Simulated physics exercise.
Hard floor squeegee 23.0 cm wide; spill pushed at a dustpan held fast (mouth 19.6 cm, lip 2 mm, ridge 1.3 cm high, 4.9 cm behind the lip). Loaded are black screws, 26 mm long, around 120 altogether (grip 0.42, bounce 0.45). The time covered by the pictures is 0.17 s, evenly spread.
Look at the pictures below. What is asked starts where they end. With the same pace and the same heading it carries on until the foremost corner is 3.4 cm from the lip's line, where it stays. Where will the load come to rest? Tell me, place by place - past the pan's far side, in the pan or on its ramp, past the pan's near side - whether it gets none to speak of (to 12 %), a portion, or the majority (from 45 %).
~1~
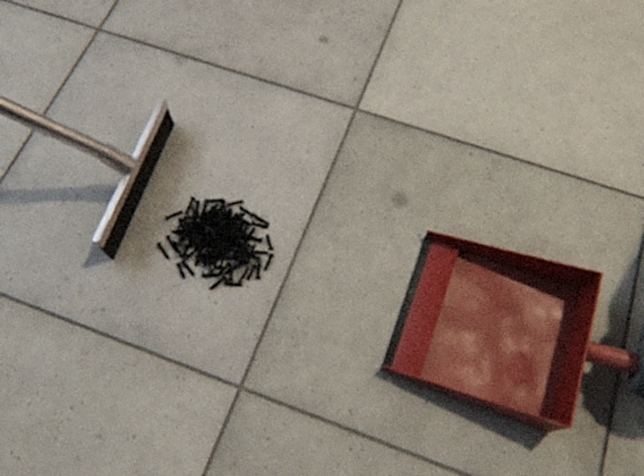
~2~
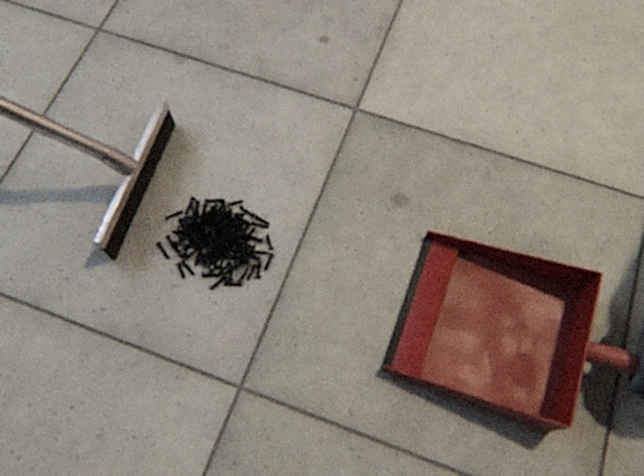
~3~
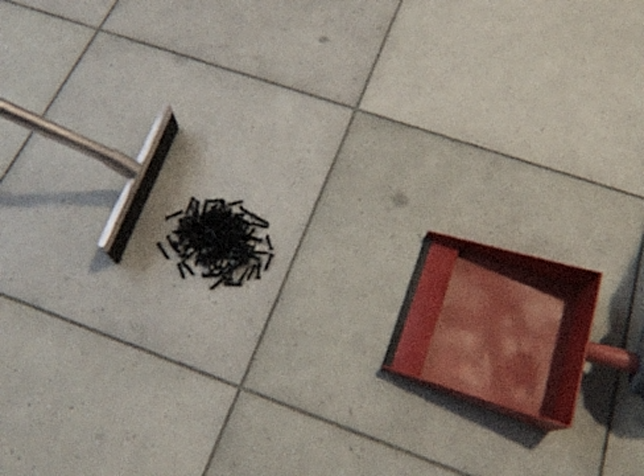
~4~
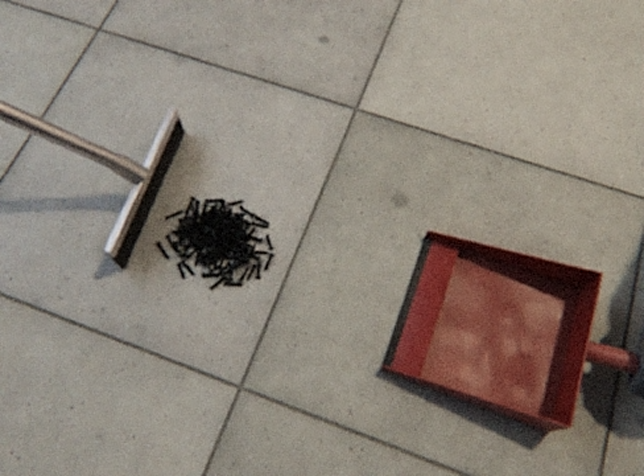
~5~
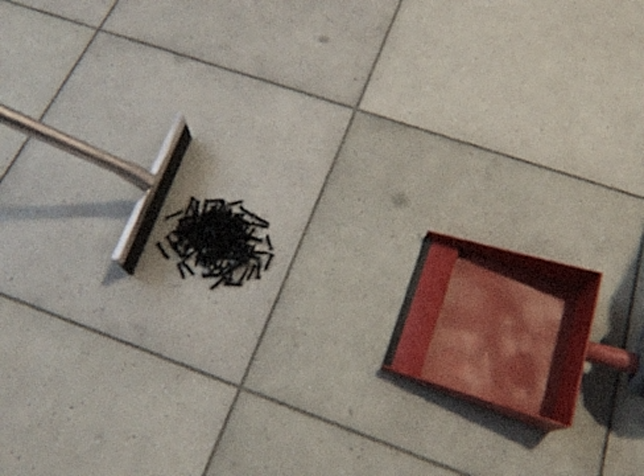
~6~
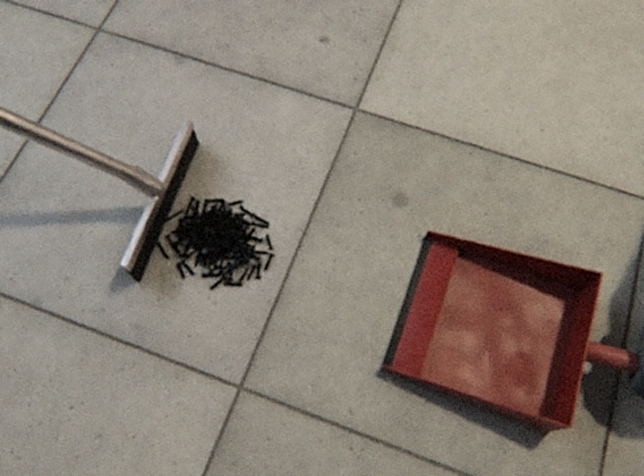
Past the pan's far side: None to speak of; in the pan or on its ramp: None to speak of; past the pan's near side: A portion.
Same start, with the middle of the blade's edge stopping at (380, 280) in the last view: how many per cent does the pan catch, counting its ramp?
That would come to near 15 percent.
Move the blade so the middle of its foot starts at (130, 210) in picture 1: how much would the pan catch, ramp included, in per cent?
0 %.
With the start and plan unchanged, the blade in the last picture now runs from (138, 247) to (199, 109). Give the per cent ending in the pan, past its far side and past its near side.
Pan 10 % / far 15 % / near 0 %.
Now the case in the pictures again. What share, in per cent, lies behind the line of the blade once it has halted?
Something like 15 per cent, roughly.
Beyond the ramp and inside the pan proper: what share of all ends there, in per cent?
Roughly 0 per cent.
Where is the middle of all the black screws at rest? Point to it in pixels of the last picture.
Look around (377, 334) in the last picture.
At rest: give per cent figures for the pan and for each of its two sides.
Far side 0, pan 5, near side 30.
Then, 0.36 s after the last picture, middle of the blade 21 cm from the lip; 0 % over the lip, far side 0 %, near side 5 %.
Then, 0.60 s after the last picture, middle of the blade 11 cm from the lip; 0 % over the lip, far side 0 %, near side 15 %.
Then, 0.95 s after the last picture, middle of the blade 4 cm from the lip; 5 % over the lip, far side 0 %, near side 30 %.
In the end, far side 0 %, pan 5 %, near side 30 %, in front of the lip or behind the blade 65 %.
